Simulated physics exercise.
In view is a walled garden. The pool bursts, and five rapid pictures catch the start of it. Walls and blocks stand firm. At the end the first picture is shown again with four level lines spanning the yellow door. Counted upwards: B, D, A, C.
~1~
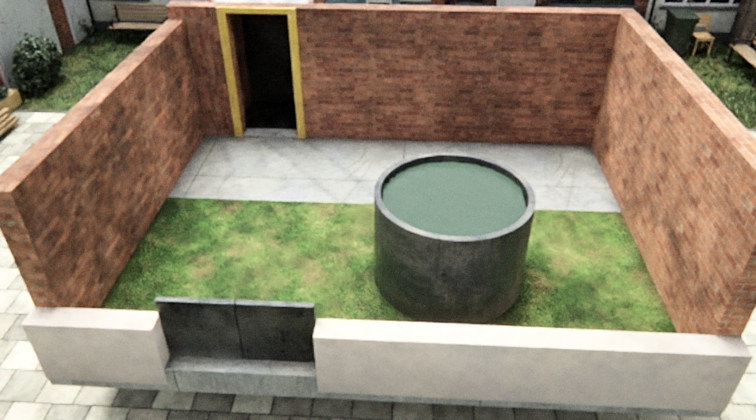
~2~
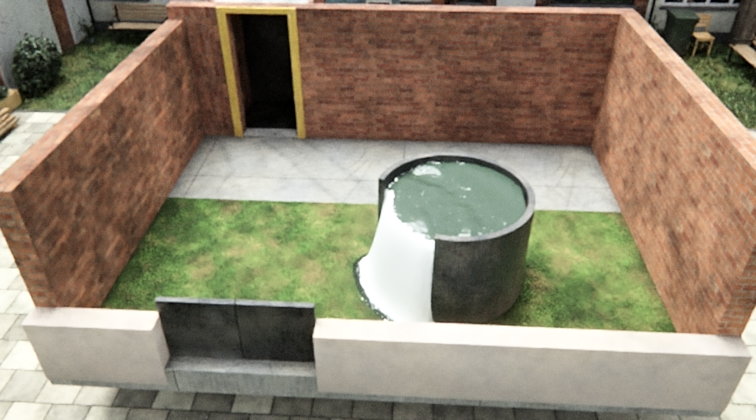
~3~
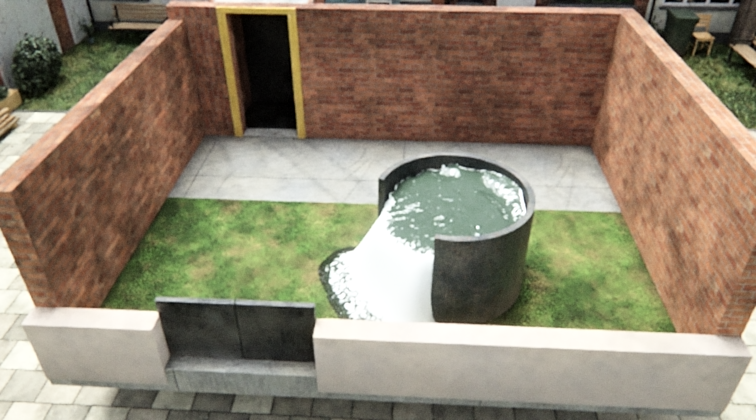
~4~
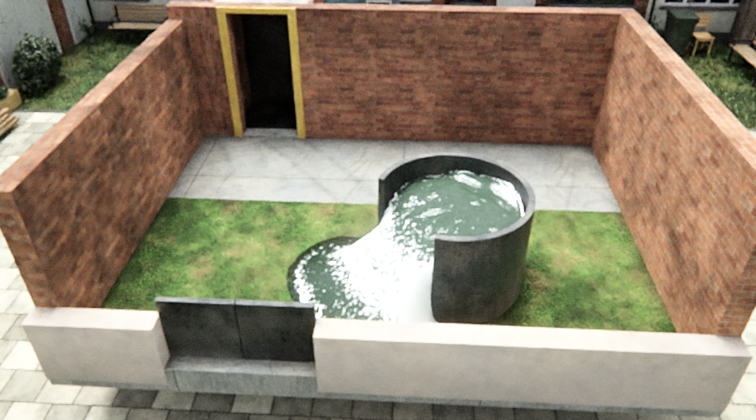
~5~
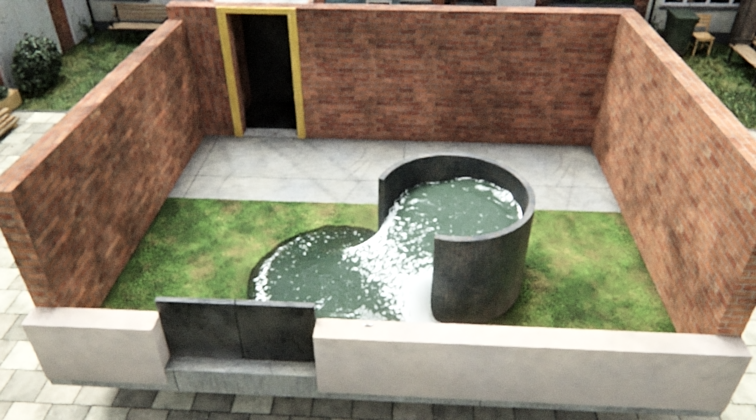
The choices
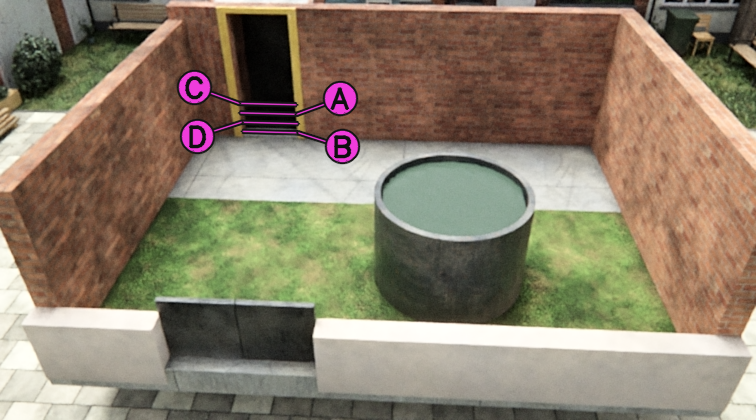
The video shows a brick-walled garden with a round, dark pool full of green water; a section of the pool's wall opens at the front left, and foaming water pours out and spreads leftward across the grass.
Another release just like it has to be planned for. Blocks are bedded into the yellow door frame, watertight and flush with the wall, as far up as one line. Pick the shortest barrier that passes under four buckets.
Height D.
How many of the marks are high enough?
Three of the four.
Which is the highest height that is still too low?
That is height B.
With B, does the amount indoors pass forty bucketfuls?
No, it does not.
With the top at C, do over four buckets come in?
No, that is safe.
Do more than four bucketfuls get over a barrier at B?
Yes, it does.
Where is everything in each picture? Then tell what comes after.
In the first picture, water in the pool at rest, its middle at (453, 198); foot of the yellow doorway at (271, 137); shut gate at (237, 311).
In the second picture, front seen at (365, 263), 1 % of the ground wet.
In the third picture, front seen at (340, 257), 4 % of the ground wet.
In the fourth picture, front seen at (306, 255), 8 % of the ground wet.
In the fifth picture, front seen at (264, 263), 12 % of the ground wet.
On the marked copy, A at (268, 113); B at (270, 132); C at (267, 104); D at (269, 122); from the bottom up B, D, A, C.
If A is chosen, nothing gets over.
If B is chosen, some 15 bucketfuls get in.
If C is chosen, nothing gets over.
If D is chosen, a splash gets over, under a bucket.
